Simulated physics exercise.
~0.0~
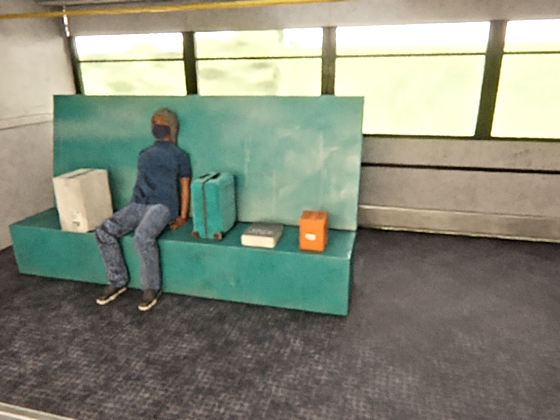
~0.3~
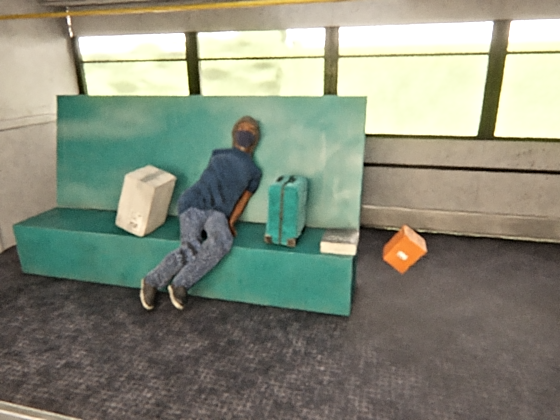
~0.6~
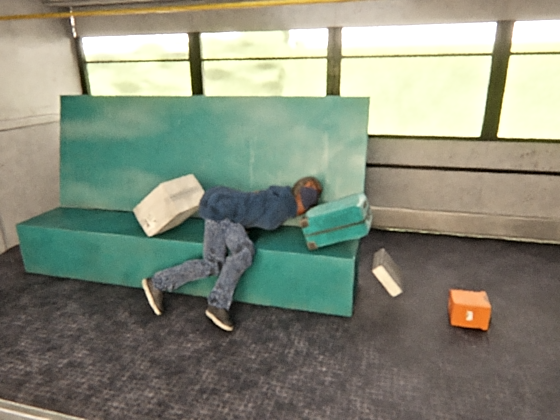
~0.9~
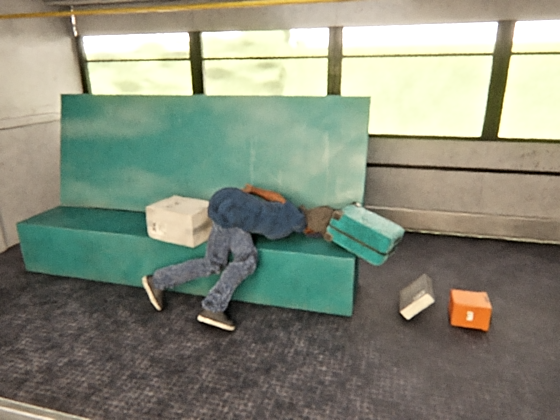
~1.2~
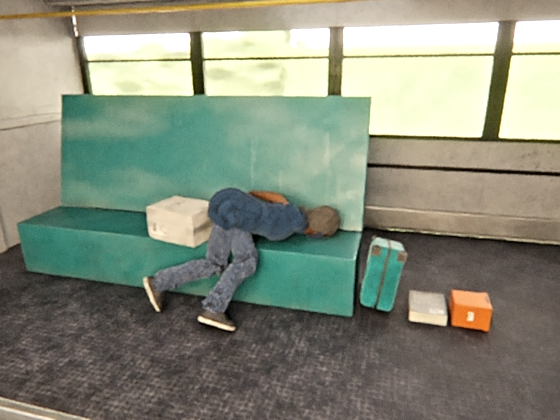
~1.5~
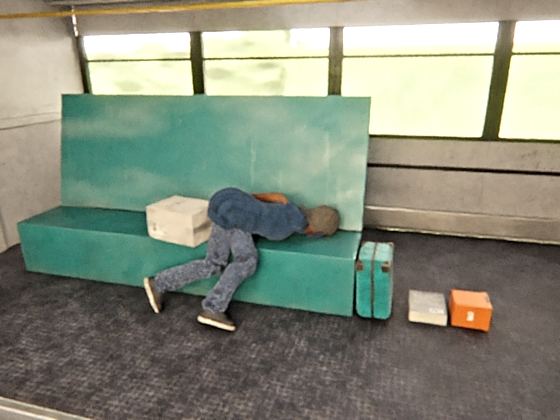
To begin with, a person in a dark shirt and jeans sits slumped on a long green bench beneath bright windows, with a white pack to the left and a teal case, a grey folder and an orange tub to the right. Everything slides right, and the orange tub leaves the bench first. The limp sleeper topples sideways as the folder drops and the white pack tips. The teal case then tumbles over the end. Finally, the case, folder and tub rest on the floor, while the pack lies beside the sleeper, still slumped across the seat.
